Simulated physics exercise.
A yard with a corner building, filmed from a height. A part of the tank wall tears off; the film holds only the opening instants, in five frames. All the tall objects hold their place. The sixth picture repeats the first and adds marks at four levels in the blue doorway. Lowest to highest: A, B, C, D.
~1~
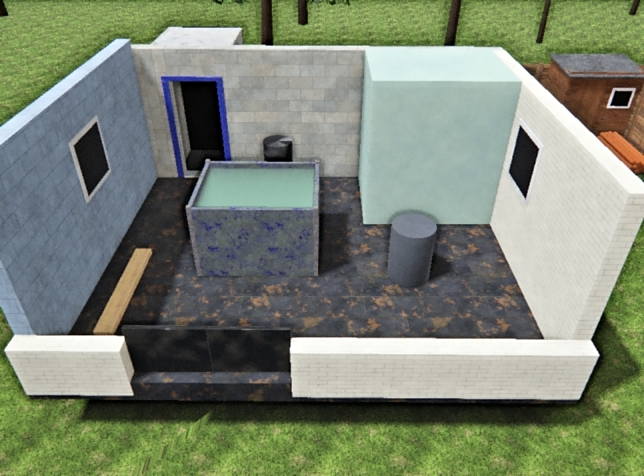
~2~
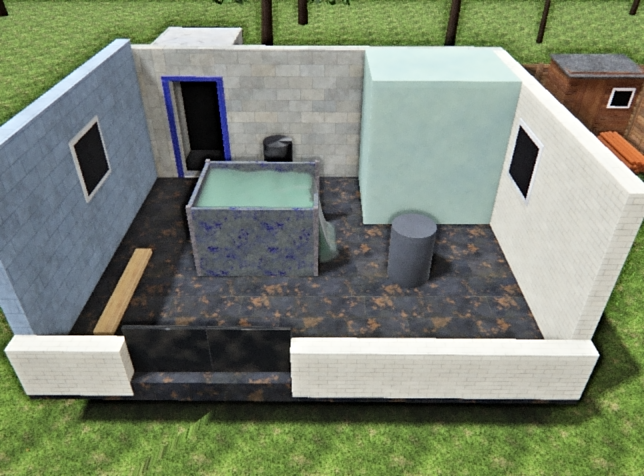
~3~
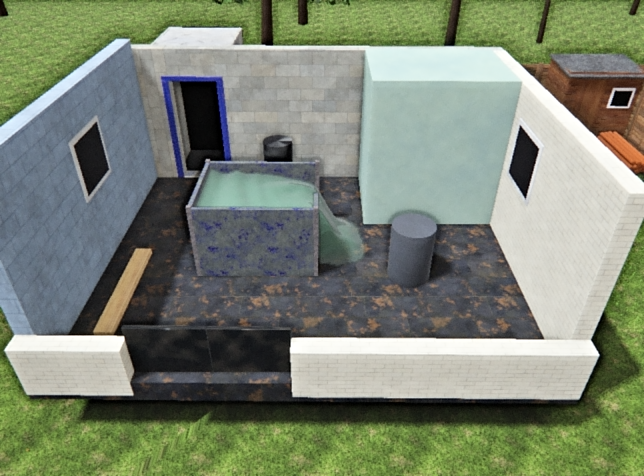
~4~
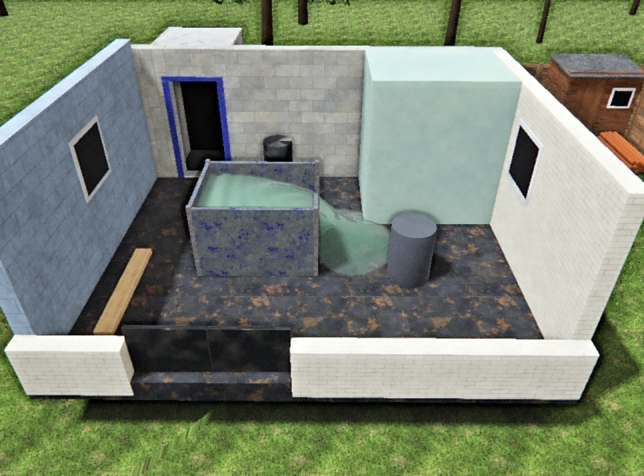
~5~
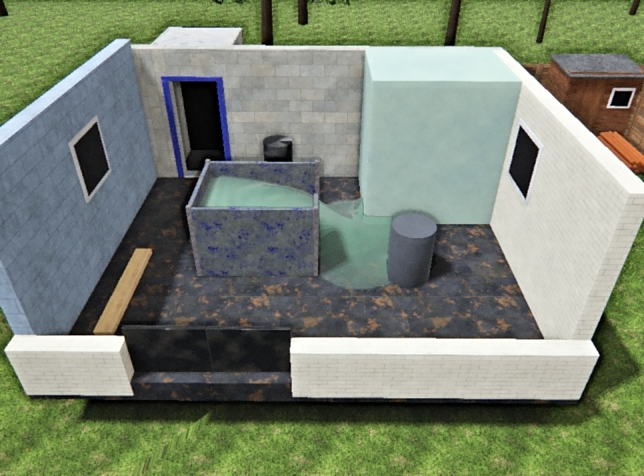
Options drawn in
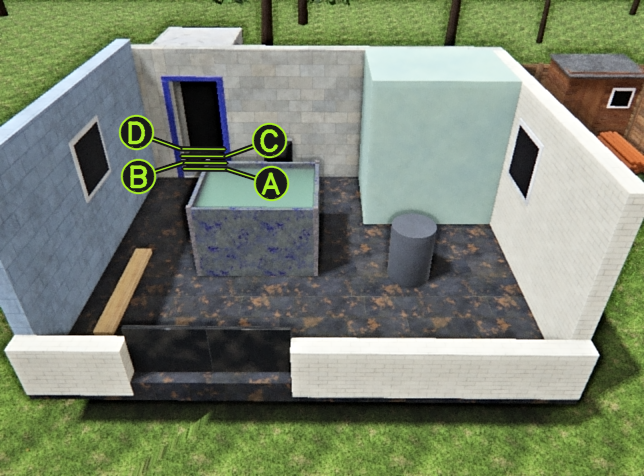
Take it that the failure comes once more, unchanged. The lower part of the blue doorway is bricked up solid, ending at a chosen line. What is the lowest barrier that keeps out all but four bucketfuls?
That is mark A.
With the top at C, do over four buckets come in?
No.
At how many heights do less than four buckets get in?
All of the four.
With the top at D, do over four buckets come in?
No.
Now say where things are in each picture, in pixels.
Water in the tank at rest, its middle at (258, 188); foot of the blue doorway at (206, 177); shut gate at (208, 334), in the first picture.
Water covers 1 % of the ground, its front hidden from here, in the second picture.
Front seen at (358, 256), 3 % of the ground wet, in the third picture.
Front seen at (379, 246), 7 % of the ground wet, in the fourth picture.
Front seen at (376, 281), 12 % of the ground wet, in the fifth picture.
On the marked copy, A at (205, 169); B at (204, 162); C at (203, 156); D at (202, 149); from the bottom up A, B, C, D.
With A, a splash gets over, under a bucket.
With B, nothing gets over.
With C, nothing gets over.
With D, nothing gets over.
